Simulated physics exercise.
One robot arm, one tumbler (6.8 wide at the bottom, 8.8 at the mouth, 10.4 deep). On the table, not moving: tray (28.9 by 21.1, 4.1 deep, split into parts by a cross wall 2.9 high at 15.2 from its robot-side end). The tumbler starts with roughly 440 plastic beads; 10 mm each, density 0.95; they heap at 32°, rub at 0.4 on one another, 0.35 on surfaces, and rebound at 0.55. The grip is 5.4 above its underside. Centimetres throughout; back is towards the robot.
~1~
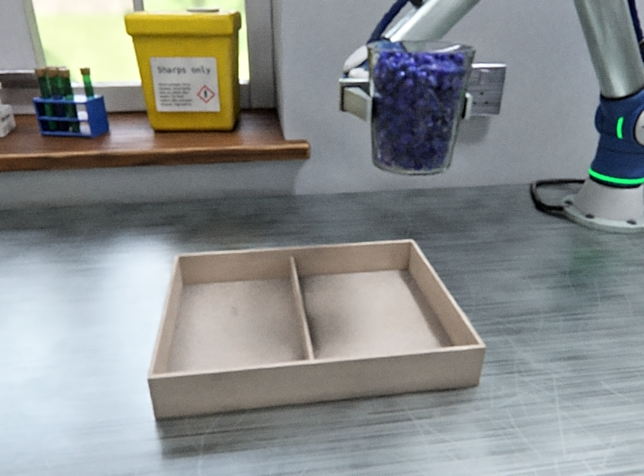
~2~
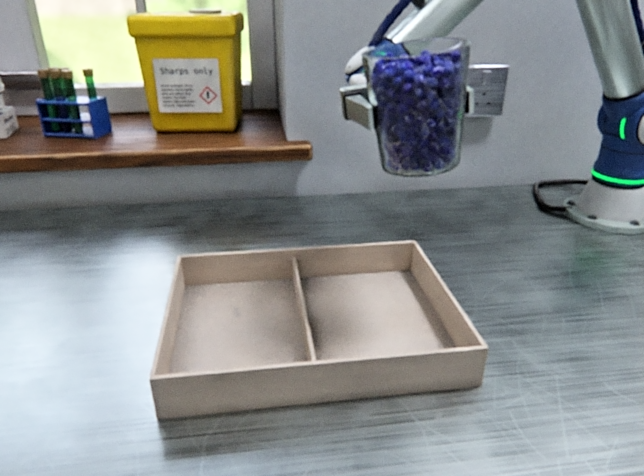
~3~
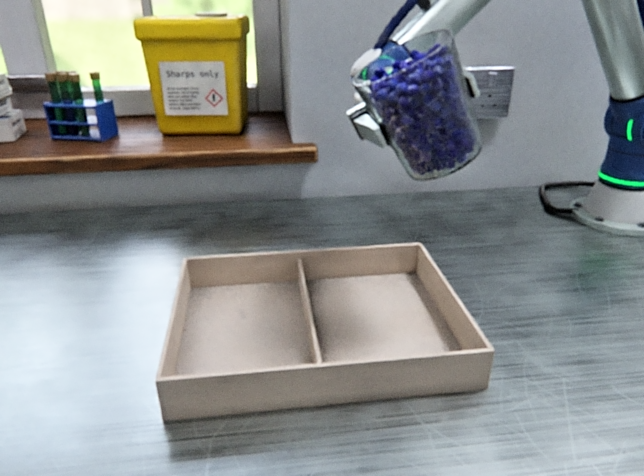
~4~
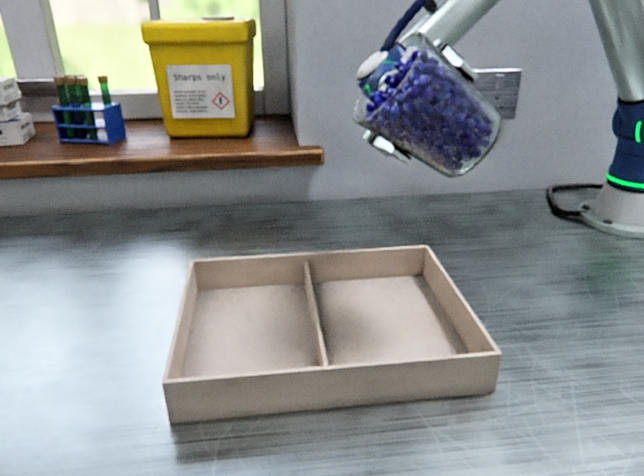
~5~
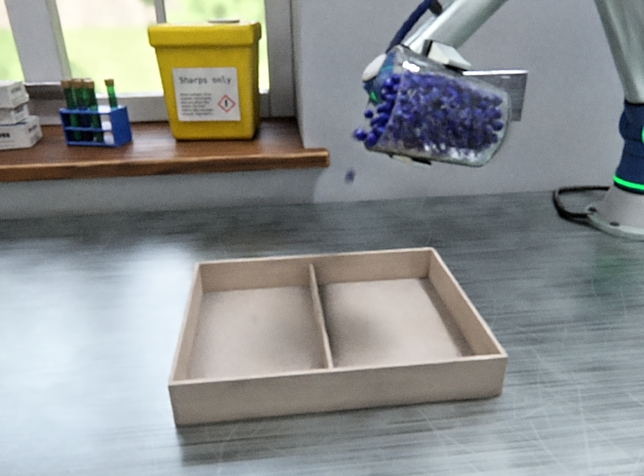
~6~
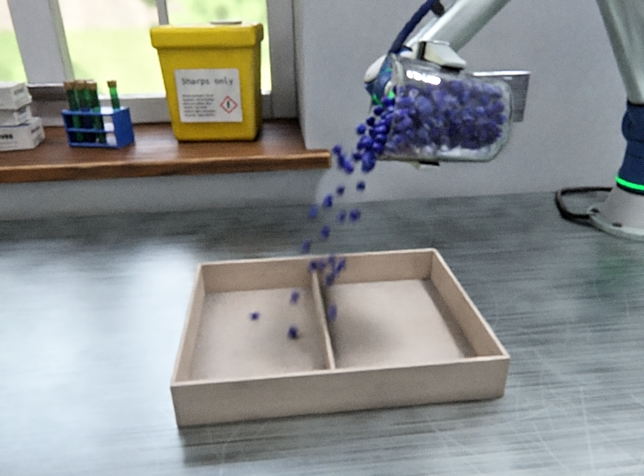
The footage shows a robot arm holding a clear tumbler of blue-purple beads above a divided tray on a table, tilting it steadily to the left until beads pour out, scattering down around the divider into both compartments.
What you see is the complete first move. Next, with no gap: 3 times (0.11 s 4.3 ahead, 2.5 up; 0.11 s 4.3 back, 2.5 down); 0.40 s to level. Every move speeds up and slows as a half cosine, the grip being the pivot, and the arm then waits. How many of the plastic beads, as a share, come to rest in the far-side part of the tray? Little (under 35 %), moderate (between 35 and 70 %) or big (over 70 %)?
Share in the far-side part of the tray: Big (over 70 %).
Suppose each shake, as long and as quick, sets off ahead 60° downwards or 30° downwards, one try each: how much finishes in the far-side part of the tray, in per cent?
Some 45 and 60 per cent.
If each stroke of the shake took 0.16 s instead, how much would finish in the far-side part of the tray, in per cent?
It would be near 65 per cent.
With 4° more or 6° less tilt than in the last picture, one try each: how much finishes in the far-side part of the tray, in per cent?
About 90 and 80 per cent.
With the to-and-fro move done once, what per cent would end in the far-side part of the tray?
In that case some 85 per cent.
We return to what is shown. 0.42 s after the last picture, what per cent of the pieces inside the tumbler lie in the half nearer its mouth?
About 85 per cent.
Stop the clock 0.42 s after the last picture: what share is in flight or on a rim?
About 6 per cent.
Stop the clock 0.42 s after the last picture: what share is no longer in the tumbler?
About 95 per cent by then.
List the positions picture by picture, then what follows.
The first picture shows tumbler middle at (415, 109), level; upper third of the load around (420, 77), from x 375 to 460, top at y 55; 443 in the tumbler.
The second picture shows tumbler middle at (418, 110), tilted 8° forward; upper third of the load around (419, 78), from x 375 to 460, top at y 55.
The third picture shows tumbler middle at (424, 112), tilted 28° forward; upper third of the load around (422, 83), from x 375 to 470, top at y 50.
The fourth picture shows tumbler middle at (431, 114), tilted 53° forward; upper third of the load around (426, 89), from x 370 to 490, top at y 55.
The fifth picture shows tumbler middle at (437, 115), tilted 73° forward; upper third of the load around (435, 96), from x 350 to 495, top at y 75; 442 in the tumbler, 1 in flight or on a rim.
The sixth picture shows tumbler middle at (439, 116), tilted 81° forward; upper third of the load around (448, 102), from x 255 to 500, top at y 80; 414 in the tumbler, 4 in the far-side part, 3 in the robot-side part, 22 in flight or on a rim.
Then, 0.42 s later, tilted 81° forward, highest piece 22 above the table; 361 in the far-side part, 27 in the tumbler, 22 in the robot-side part, 5 on the table or floor, 28 in flight or on a rim.
Then, 0.85 s later, tilted 44° forward, highest piece 24 above the table; 379 in the far-side part, 39 in the robot-side part, 16 on the table or floor, 7 in the tumbler, 2 in flight or on a rim.
Then, 1.26 s later, level, highest piece 19 above the table; 380 in the far-side part, 40 in the robot-side part, 16 on the table or floor, 7 in the tumbler.
Then, 2.31 s later, level, highest piece 19 above the table; 380 in the far-side part, 40 in the robot-side part, 16 on the table or floor, 7 in the tumbler.
At rest, 380 in the far-side part, 40 in the robot-side part, 16 on the table or floor, 7 in the tumbler. That is 86 % in the far-side part of the tray.
